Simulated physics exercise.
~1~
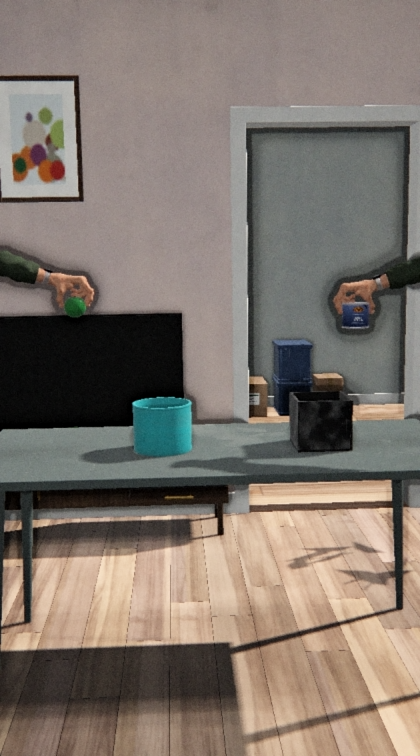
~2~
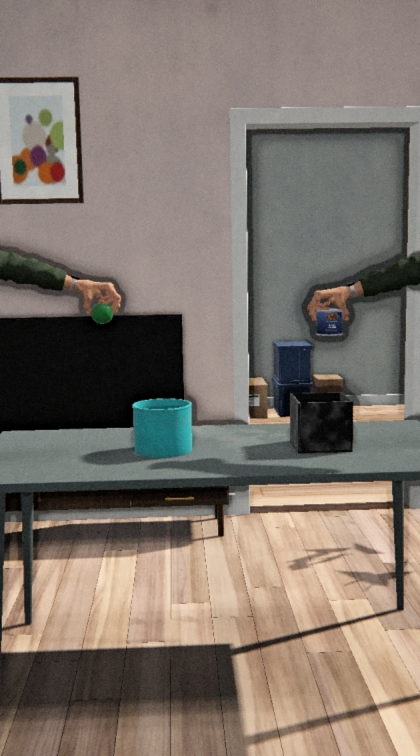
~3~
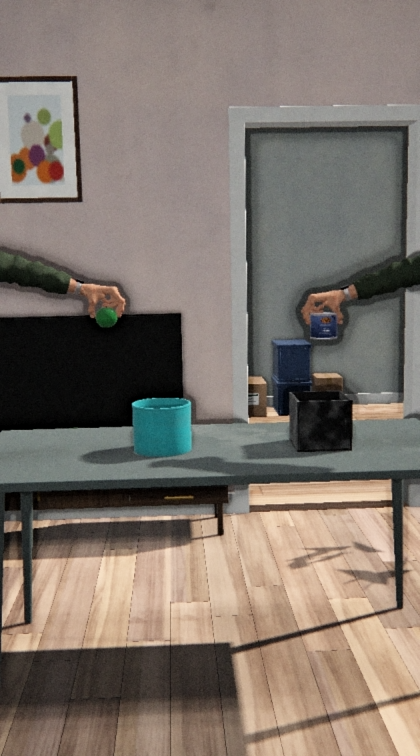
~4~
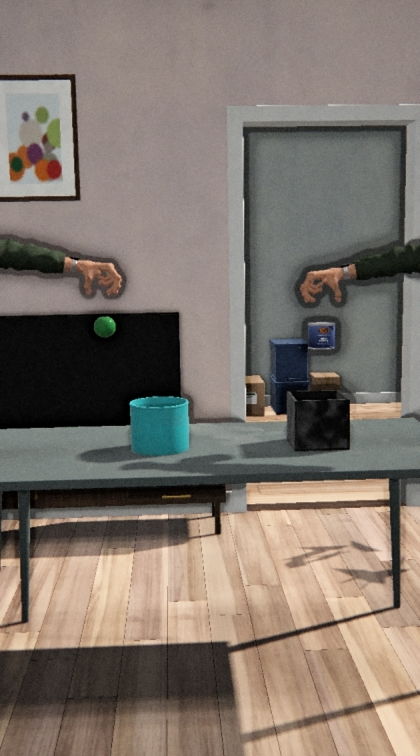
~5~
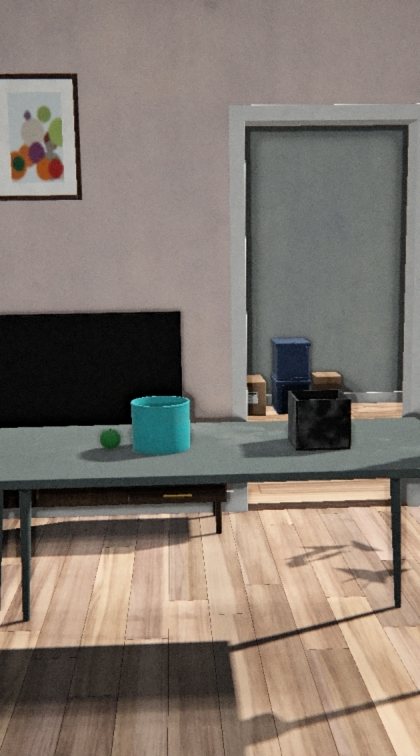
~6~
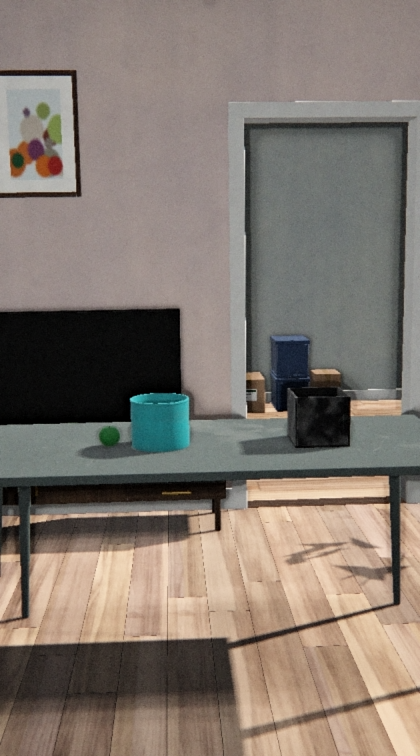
Two hands moved inward above a table, one holding a green apple and the other a small blue tin, and let both drop. The apple landed on the table just left of the teal bin, while the tin fell into the black basket.
